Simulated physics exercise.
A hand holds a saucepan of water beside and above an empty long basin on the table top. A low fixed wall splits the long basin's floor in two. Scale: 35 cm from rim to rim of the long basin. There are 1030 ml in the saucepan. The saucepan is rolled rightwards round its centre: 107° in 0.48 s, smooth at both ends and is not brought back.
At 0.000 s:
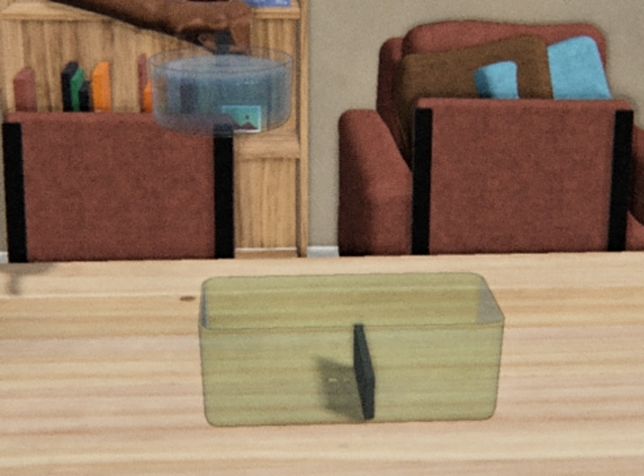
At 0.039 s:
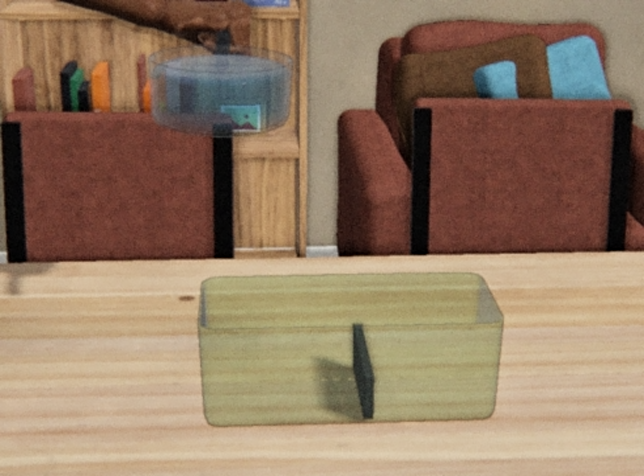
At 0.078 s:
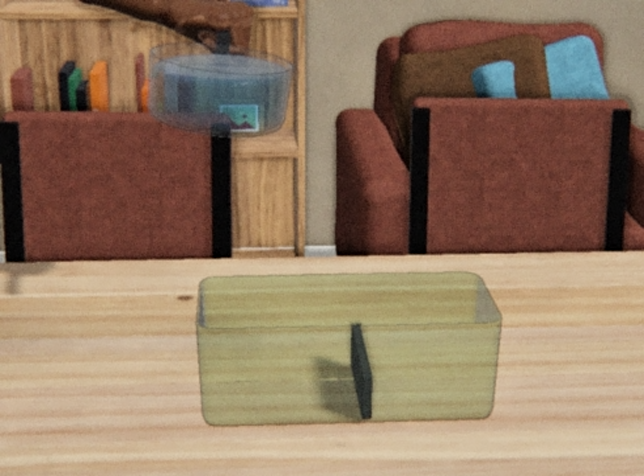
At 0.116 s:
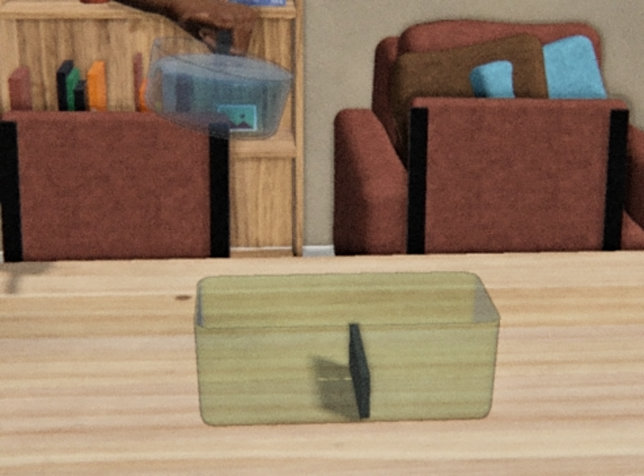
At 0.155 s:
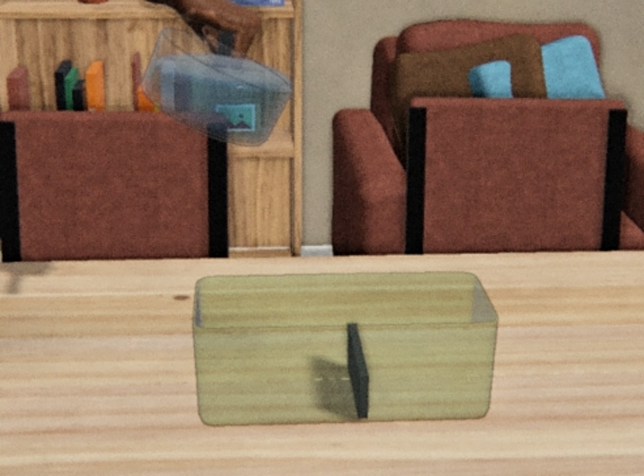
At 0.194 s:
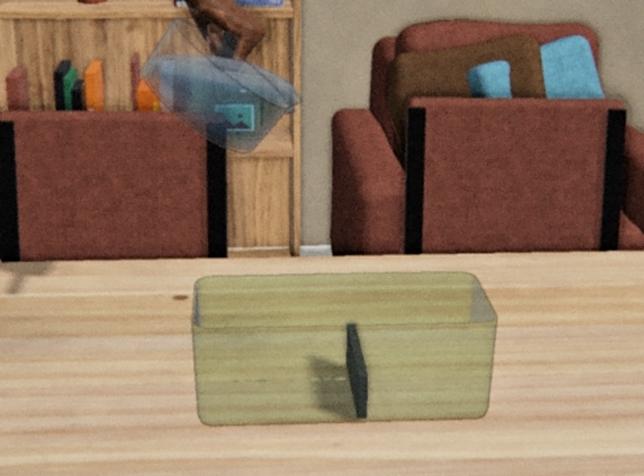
In a living room seen from just above a pale wooden table, a bookcase, two dark-red chairs with black edges and a red armchair with brown and blue cushions stand behind. A see-through yellowish basin with a short dark wall inside sits on the table, and a hand holds a clear bluish pan at upper left. The hand tilts the pan rightwards, slowly then further, while the view drifts very slightly.
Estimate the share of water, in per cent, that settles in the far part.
The far part has some 30 per cent.
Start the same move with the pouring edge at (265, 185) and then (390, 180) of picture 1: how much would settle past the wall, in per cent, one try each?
In turn about 15 and 75 per cent.
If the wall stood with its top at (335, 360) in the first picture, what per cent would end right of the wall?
In that case some 65 per cent.
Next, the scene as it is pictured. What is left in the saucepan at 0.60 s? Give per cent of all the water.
About 3 per cent.
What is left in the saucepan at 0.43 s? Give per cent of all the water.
Some 16 per cent.
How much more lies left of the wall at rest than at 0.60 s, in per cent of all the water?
Near 5 in a hundred.
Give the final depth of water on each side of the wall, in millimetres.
Some 22 mm on the left and 14 mm on the right.
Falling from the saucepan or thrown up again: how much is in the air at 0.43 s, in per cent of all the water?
Some 74 per cent.
Then, 0.43 s in, the tilt is 104° and 15 per cent is still to pour, 5 is left of the wall and 5 right of it.
Then, 0.60 s in, the tilt is 107° and 3 per cent is still to pour, 56 is left of the wall and 32 right of it.
Then, 0.78 s in, the tilt is 107° and 0 per cent is still to pour, 52 is left of the wall and 28 right of it.
Then, 0.98 s in, the tilt is 107° and 0 per cent is still to pour, 60 is left of the wall and 29 right of it.
Finally, 61 per cent lies left of the wall, 30 right of it and 10 outside.
